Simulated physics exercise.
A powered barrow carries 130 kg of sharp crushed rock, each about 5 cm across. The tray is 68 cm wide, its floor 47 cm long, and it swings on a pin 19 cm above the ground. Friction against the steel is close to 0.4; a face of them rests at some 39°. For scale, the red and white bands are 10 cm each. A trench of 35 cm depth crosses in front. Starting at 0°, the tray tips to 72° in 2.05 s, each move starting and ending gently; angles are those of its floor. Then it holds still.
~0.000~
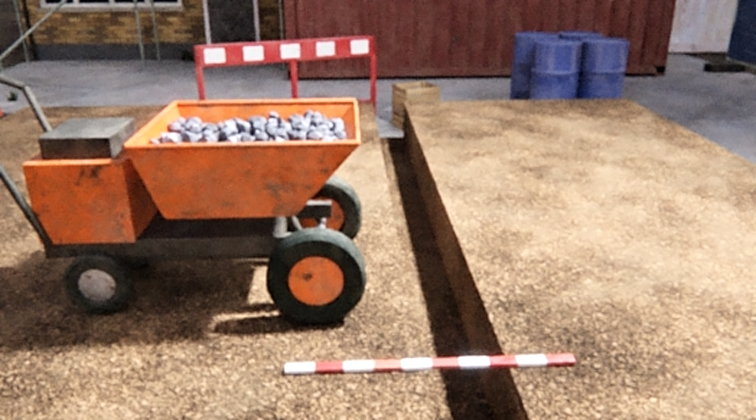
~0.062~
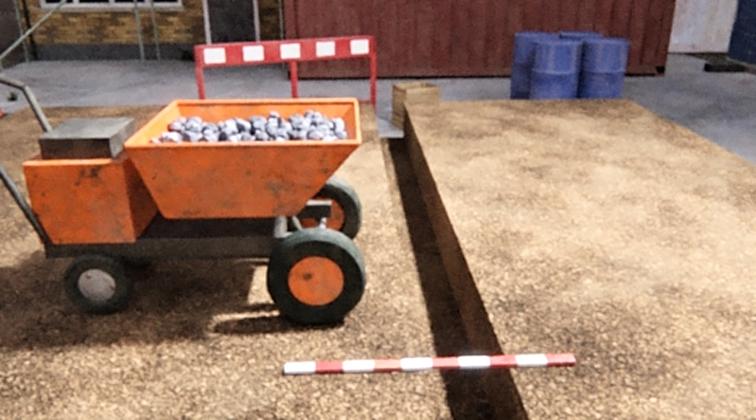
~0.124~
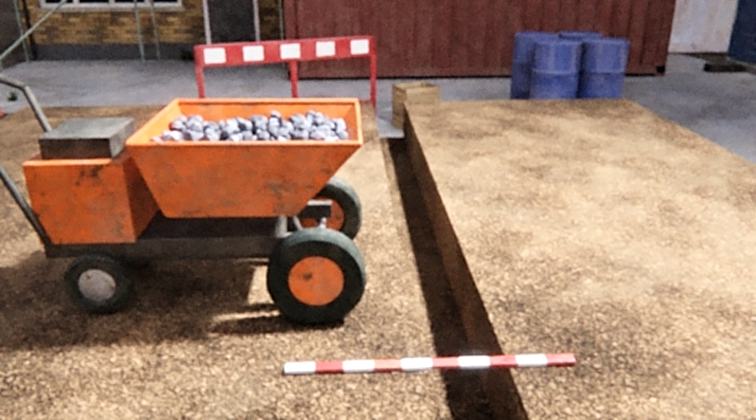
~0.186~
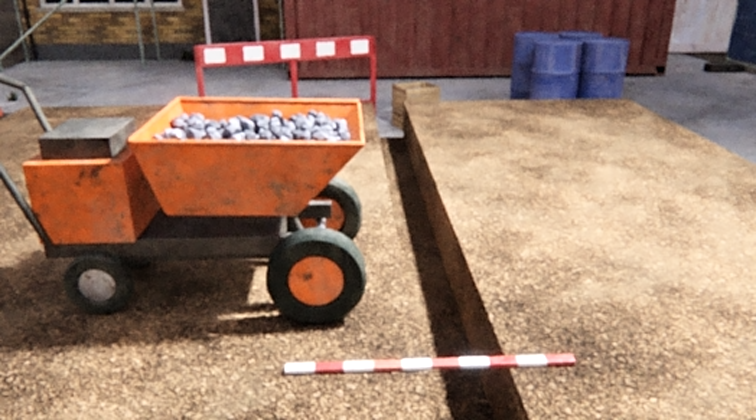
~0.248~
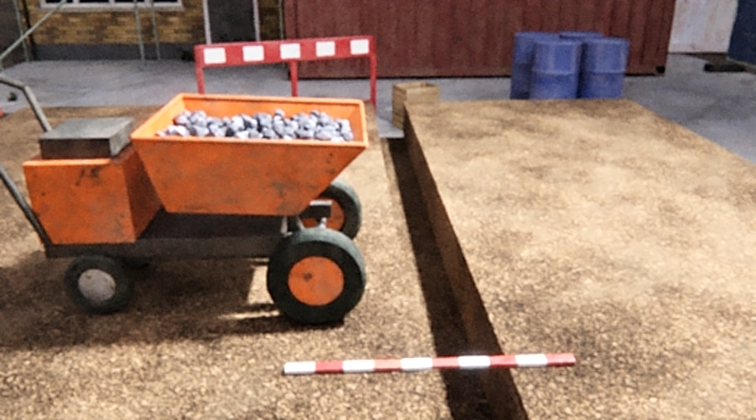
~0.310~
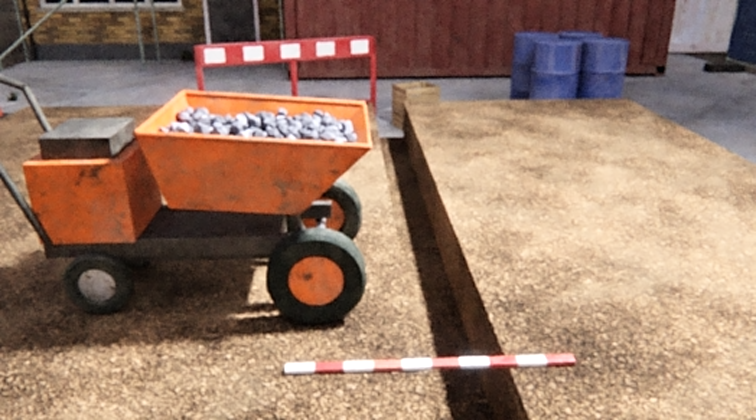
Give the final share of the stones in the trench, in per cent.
Roughly 63 per cent ends in the trench.
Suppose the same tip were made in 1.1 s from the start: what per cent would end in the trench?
In that case some 55 per cent.
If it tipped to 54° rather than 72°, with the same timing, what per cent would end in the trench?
Then about 10 per cent.
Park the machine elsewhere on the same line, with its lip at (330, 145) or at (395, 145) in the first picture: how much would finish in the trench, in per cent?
Near 85 per cent from the first place, 15 from the second.
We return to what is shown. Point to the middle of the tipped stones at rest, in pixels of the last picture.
Their middle is at about (461, 319).
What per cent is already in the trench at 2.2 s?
About 10 per cent by then.
After 1.5 s the floor is at 61°; 100 % in the tray; the foremost stones are at (461, 226).
After 2.2 s the floor is at 72°; 63 % in the tray, 12 % in the trench, 25 % past the trench; the foremost stones are at (558, 285).
After 2.5 s the floor is at 72°; 36 % in the tray, 24 % in the trench, 41 % past the trench; the foremost stones are at (594, 264).
After 4.4 s the floor is at 72°; 0 % in the tray, 63 % in the trench, 37 % past the trench; the foremost stones are at (602, 266).
